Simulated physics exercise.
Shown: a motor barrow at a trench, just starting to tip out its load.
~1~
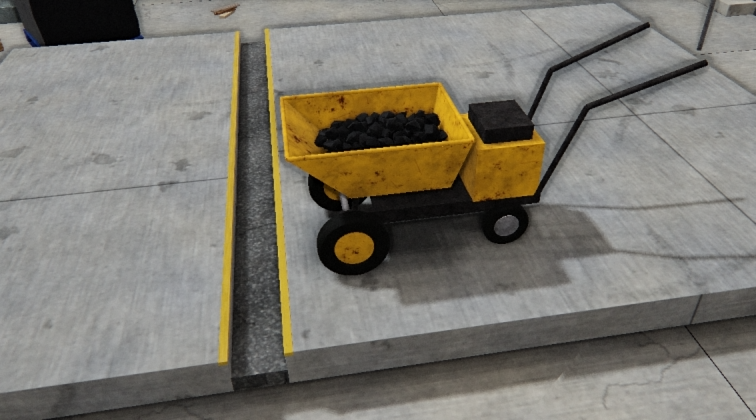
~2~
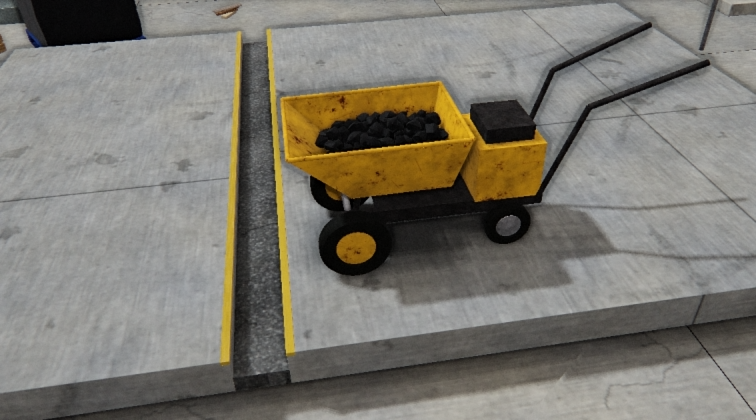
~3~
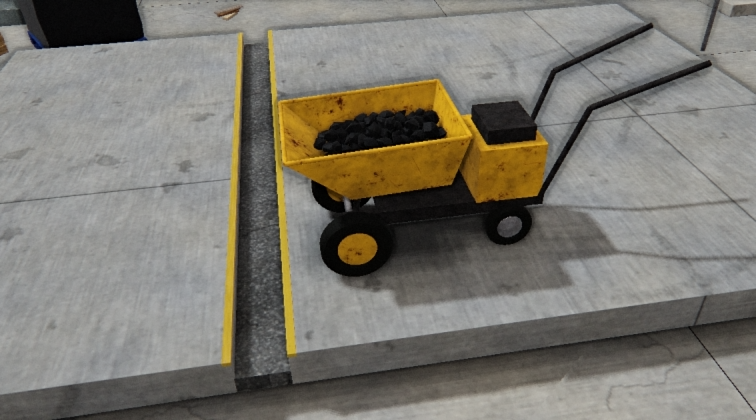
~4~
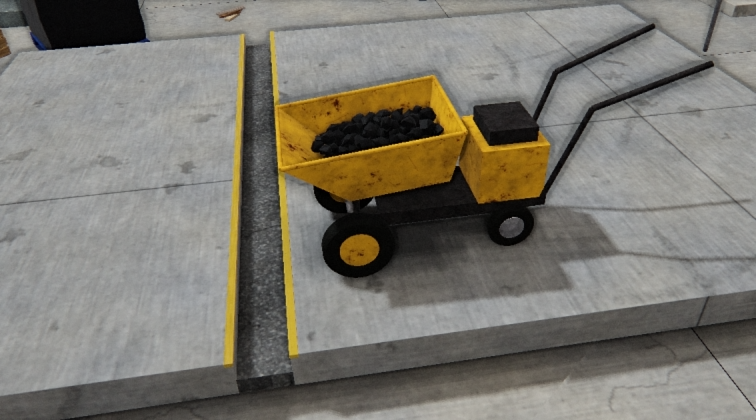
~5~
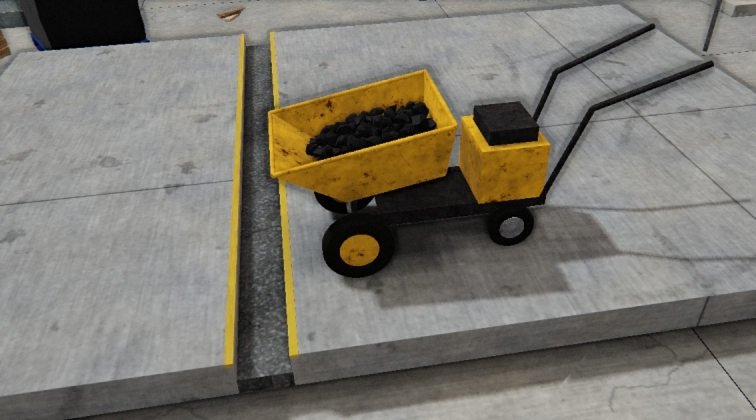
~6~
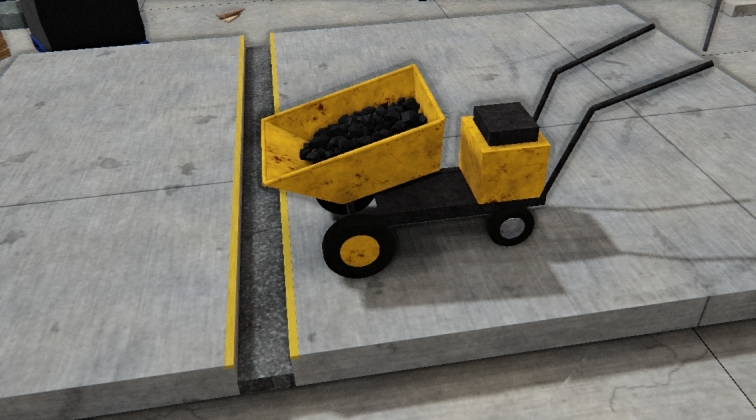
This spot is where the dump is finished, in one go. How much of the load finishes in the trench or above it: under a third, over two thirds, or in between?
Under a third.
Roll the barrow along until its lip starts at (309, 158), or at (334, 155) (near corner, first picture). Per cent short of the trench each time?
It comes out near 0 in a hundred for the first and near 0 in a hundred for the second.
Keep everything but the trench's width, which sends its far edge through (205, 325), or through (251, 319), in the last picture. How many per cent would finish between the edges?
In turn 40 and 0 in a hundred.
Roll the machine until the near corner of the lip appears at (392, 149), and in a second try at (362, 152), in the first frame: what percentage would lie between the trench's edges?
You'd see around 30 per cent the first time and around 60 per cent the second.
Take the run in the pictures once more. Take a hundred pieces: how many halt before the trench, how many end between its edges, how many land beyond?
Approximate split: Short 0 percent, between 5 percent, beyond 50 percent.
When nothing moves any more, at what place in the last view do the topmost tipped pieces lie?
Around (213, 256).
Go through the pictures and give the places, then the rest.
Lip of the skip at (288, 160), level; top of the load at (384, 135), lumps of coal; first edge of the trench at (286, 310); far edge at (225, 318), the trench under half as wide as the skip, and about half as deep as wide, in the first frame.
Lip of the skip at (288, 161), level; top of the load at (385, 135), in the second frame.
Lip of the skip at (285, 164), tipped barely; top of the load at (397, 136), in the third frame.
Lip of the skip at (281, 170), tipped a little; top of the load at (394, 135), in the fourth frame.
Lip of the skip at (273, 176), tipped a little; top of the load at (408, 130), in the fifth frame.
Lip of the skip at (265, 184), tipped clearly; top of the load at (399, 127); first edge of the trench at (292, 314); far edge at (231, 322), in the sixth frame.
Soon after the last picture, skip tipped steeply; all in the skip.
A little later, skip tipped right over; most in the skip; a stray few in or heaped over the trench; about a quarter beyond it; a stray few falling.
Later still, skip tipped right over; about half in the skip; a small part in or heaped over the trench; about half beyond it.
By the end, skip tipped right over; about half in the skip; a small part in or heaped over the trench; about half beyond it.
